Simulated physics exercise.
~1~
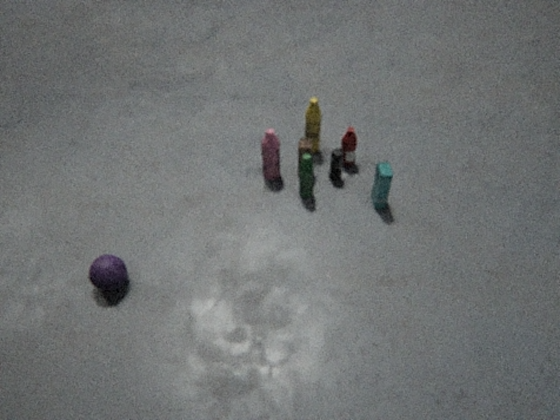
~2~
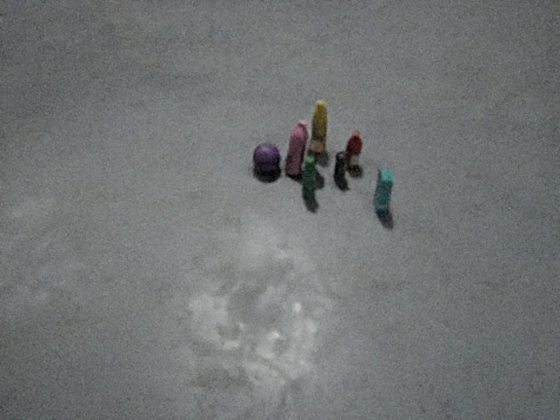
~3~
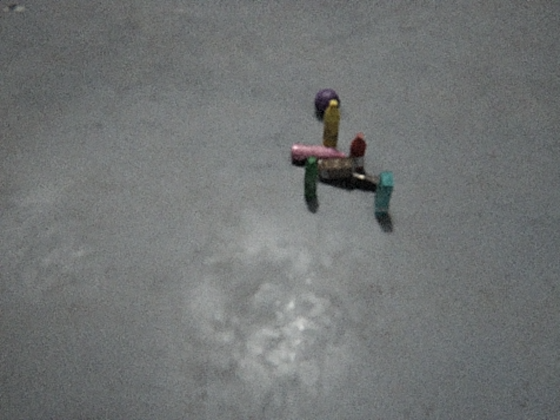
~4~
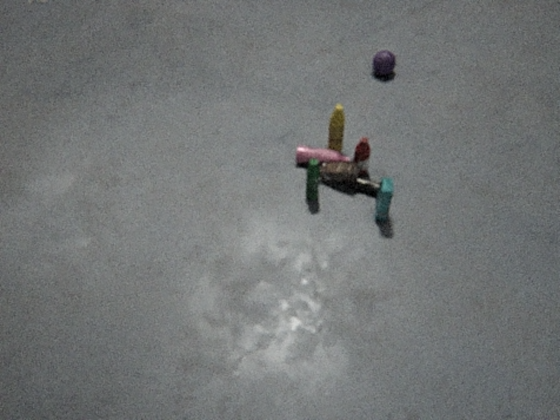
To begin with, a purple ball sits at the lower left of a grey floor, while a loose cluster of bottles, a dark can and cartons stands upright to the right. The ball travels right and up to the cluster, where the pink bottle and the brown carton begin to lean. It then passes behind the yellow bottle as the pink bottle, brown carton and black can topple. Finally, the ball moves away to the upper right, leaving those three down while the yellow, red and green bottles and the turquoise carton remain standing.
